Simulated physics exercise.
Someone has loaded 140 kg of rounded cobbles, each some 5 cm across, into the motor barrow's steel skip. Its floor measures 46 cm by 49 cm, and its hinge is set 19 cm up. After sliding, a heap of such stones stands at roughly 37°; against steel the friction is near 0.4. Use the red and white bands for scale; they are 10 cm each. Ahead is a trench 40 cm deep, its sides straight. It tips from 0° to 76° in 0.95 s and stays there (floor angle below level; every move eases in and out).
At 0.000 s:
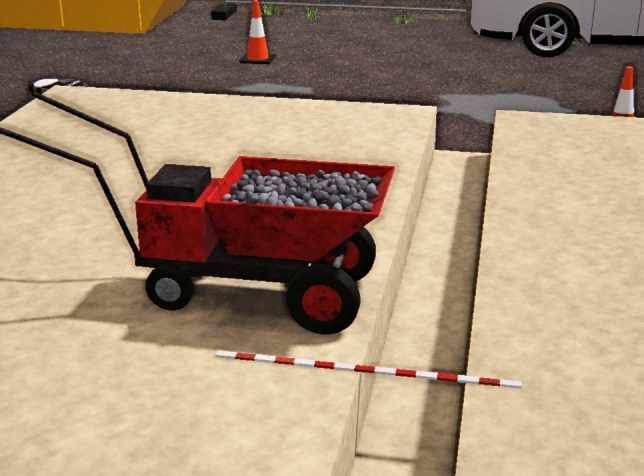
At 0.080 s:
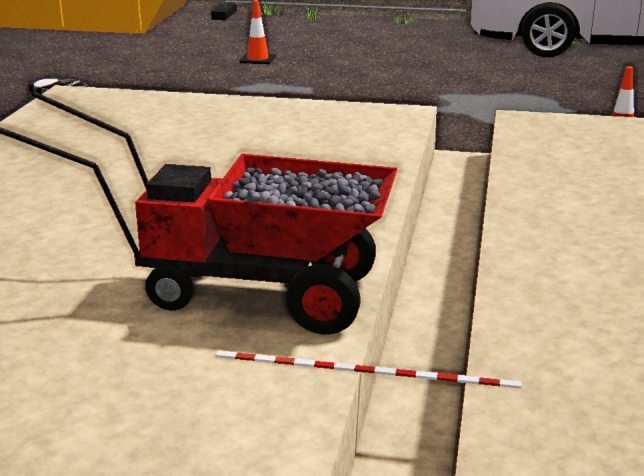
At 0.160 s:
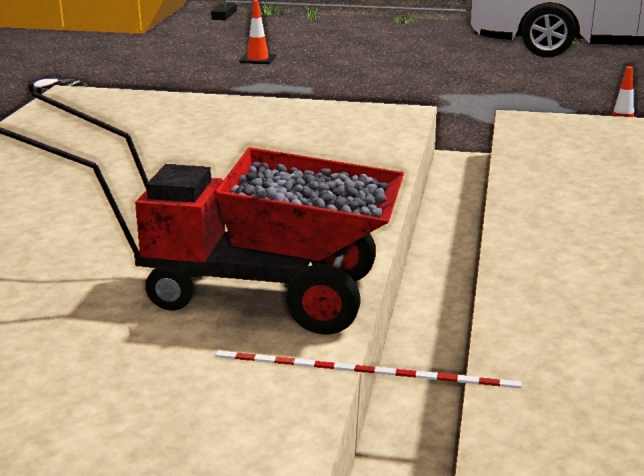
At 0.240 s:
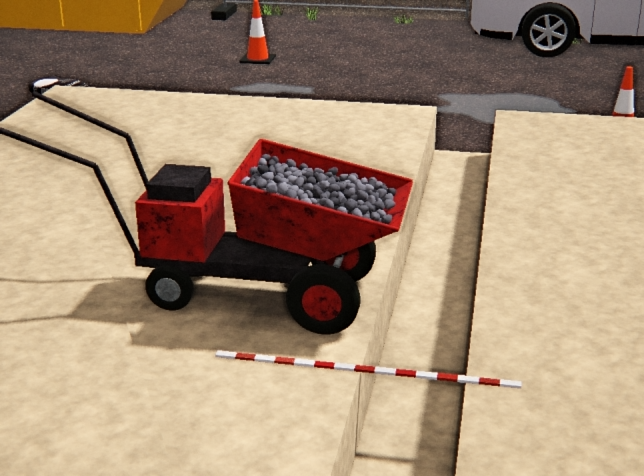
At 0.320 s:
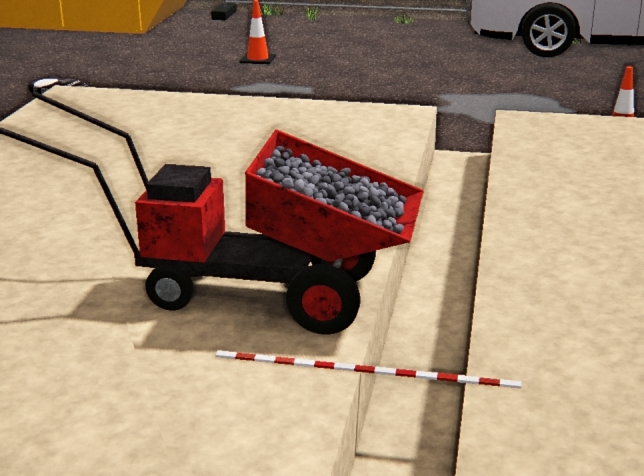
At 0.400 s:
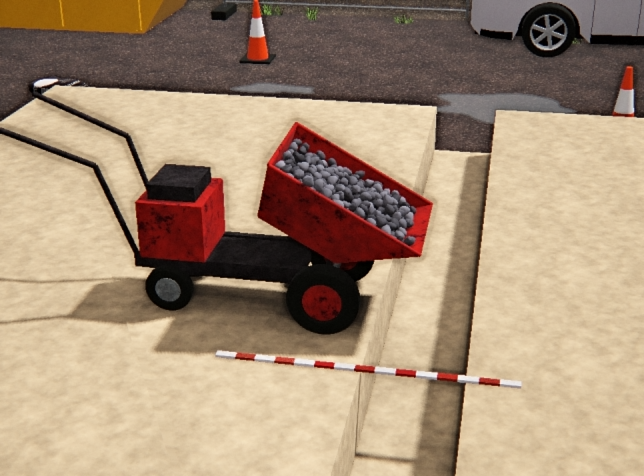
In this clip, a red motor barrow loaded with rounded grey stones stands still beside a straight-sided trench, and its skip gradually tilts toward the right, the back end rising while the front lip lowers with the stones still inside.
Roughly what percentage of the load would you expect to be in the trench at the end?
I'd expect around 67 per cent.
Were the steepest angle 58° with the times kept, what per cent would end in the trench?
Around 65 per cent would finish in the trench.
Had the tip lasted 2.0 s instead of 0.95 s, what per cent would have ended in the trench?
Something close to 75 per cent.
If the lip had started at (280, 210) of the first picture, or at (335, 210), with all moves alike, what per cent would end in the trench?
From the first spot near 65, from the second near 100 per cent.
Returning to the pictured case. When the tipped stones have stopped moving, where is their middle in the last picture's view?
Look at roughly (456, 366).
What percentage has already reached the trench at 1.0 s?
About 30 per cent by then.
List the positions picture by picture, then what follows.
In the first frame, the skip is at 0°, its lip at (378, 215); the top of the load is at (336, 185).
In the second frame, the skip is at 2°, its lip at (381, 217); the top of the load is at (309, 184); the stones move at 0.3 m/s on average.
In the third frame, the skip is at 6°, its lip at (388, 222); the top of the load is at (296, 181); the stones move at 0.5 m/s on average.
In the fourth frame, the skip is at 12°, its lip at (398, 230); the top of the load is at (277, 173); the stones move at 0.7 m/s on average.
In the fifth frame, lip at (410, 241), floor tilted 20°, highest stones at (278, 162); the stones move at 0.9 m/s on average.
In the sixth frame, the skip is at 29°, its lip at (421, 256); the top of the load is at (294, 153); the stones move at 1.0 m/s on average.
After 0.7 s the floor is at 64°; 100 % in the skip; the foremost stones are at (451, 288).
After 1.0 s the floor is at 76°; 48 % in the skip, 32 % in the trench, 20 % past the trench; the foremost stones are at (537, 322).
After 1.4 s the floor is at 76°; 5 % in the skip, 61 % in the trench, 34 % past the trench; the foremost stones are past the picture's edge.
After 3.3 s the floor is at 76°; 0 % in the skip, 67 % in the trench, 33 % past the trench; the foremost stones are past the picture's edge.
